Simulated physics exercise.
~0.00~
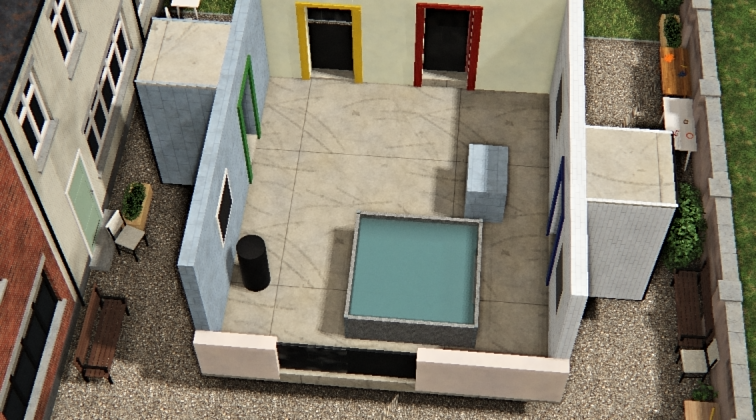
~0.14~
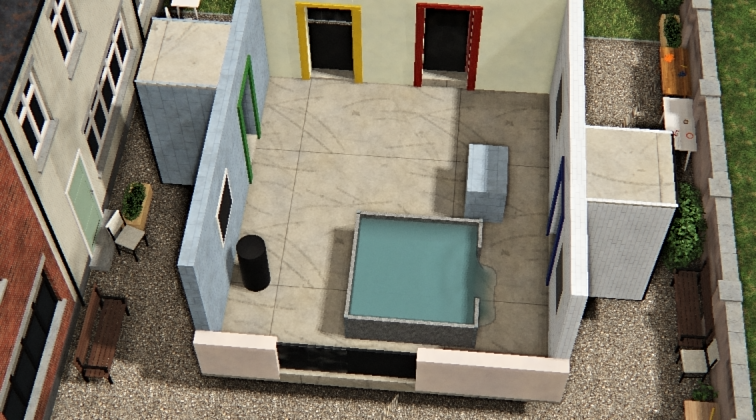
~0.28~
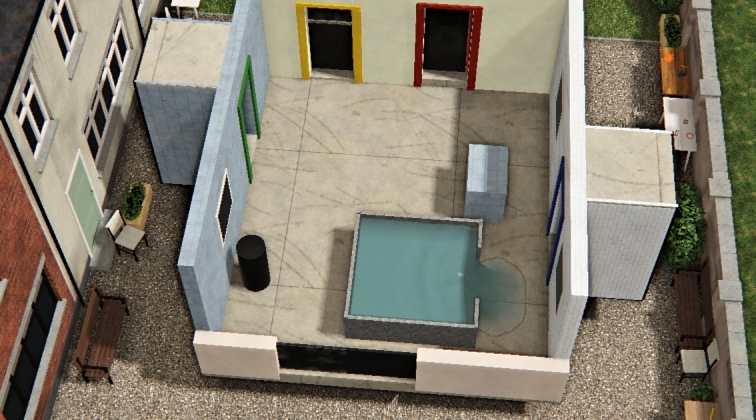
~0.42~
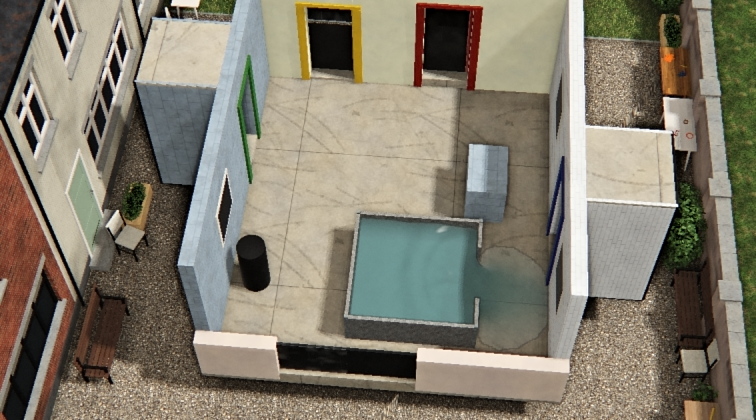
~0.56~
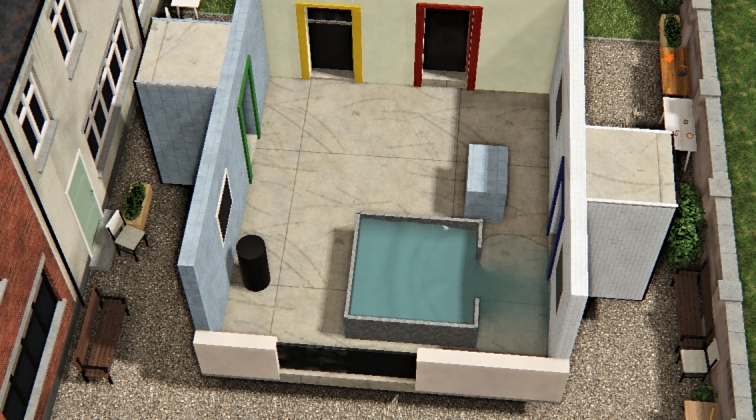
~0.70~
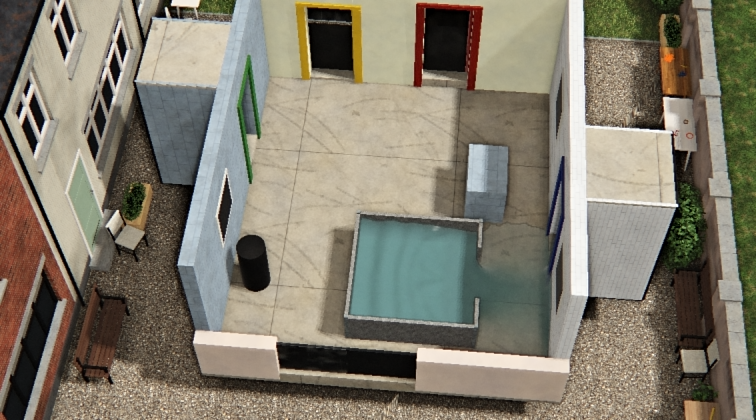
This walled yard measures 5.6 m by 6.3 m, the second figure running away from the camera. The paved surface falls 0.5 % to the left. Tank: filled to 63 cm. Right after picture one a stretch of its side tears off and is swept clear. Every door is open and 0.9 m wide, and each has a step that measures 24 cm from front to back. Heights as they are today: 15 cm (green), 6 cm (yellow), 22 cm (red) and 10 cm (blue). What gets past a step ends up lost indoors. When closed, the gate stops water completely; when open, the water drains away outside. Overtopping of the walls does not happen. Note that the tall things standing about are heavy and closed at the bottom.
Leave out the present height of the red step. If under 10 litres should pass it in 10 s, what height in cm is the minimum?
The minimum is around 5.5 cm.
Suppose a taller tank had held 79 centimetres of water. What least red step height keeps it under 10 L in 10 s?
Roughly 7.5 cm high.
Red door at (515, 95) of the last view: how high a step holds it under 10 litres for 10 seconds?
Roughly 17 cm, give or take.
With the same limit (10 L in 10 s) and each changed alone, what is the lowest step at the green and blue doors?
Roughly 7.5 cm for the green door and roughly 30 cm for the blue door.
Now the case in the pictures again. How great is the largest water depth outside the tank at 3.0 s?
I'd put it near 31 cm.
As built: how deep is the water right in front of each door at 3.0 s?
Lab note, cm: Green 0; yellow 0; red 5; blue 19.
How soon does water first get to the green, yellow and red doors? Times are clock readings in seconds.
The green door at 5.0 seconds, the yellow door at 4.5 seconds, the red door at 3.0 seconds.
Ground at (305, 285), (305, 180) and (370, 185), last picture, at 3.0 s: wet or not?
Status: Clear / clear / clear.
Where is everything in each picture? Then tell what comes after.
Still water, 63 cm deep, in the tank at (415, 270); the red door at (446, 53) is dry, in the first picture.
Water pours out at (475, 286) and has run 0.3 m, to (489, 319); about 9 cm deep outside, 63 cm at the back, in the second picture.
The gap is at (475, 288), the front 0.8 m out at (520, 313); the back of the tank holds 63 cm, in the third picture.
The gap is at (475, 288), the front 1.3 m out at (548, 315); the back of the tank holds 63 cm, in the fourth picture.
Water pours out at (475, 288) and has run 1.4 m, to (556, 268); about 7 cm deep outside, 63 cm at the back, in the fifth picture.
The front is at a hidden place, 1.6 m from the gap at (475, 287); 3.1 m2 of floor is wet, 59 cm left at the back; the red door at (446, 53), 4.8 m from the gap, is still 3.8 m from the nearest water, in the sixth picture.
After 1.4 s water covers 15 % of the floor, deepest (50 cm) near (548, 381); it has not reached the red door.
After 3.0 s water covers 35 % of the floor, deepest (31 cm) near (548, 381); 5 cm at the red door, 0 litres in over its 22 cm step.
After 10.0 s water covers 95 % of the floor, deepest (13 cm) near (218, 355); 6 cm at the red door, 0 litres in over its 22 cm step.
At the red door as built, the water arrived by 3.0 s and peaked near 8 cm at 6.0 s.
Run again over the same 10 s with other heights there, 15 litres in over 5 cm, 5 litres over 6.5 cm. The limit of 10 litres is kept from about 5.5 cm up.
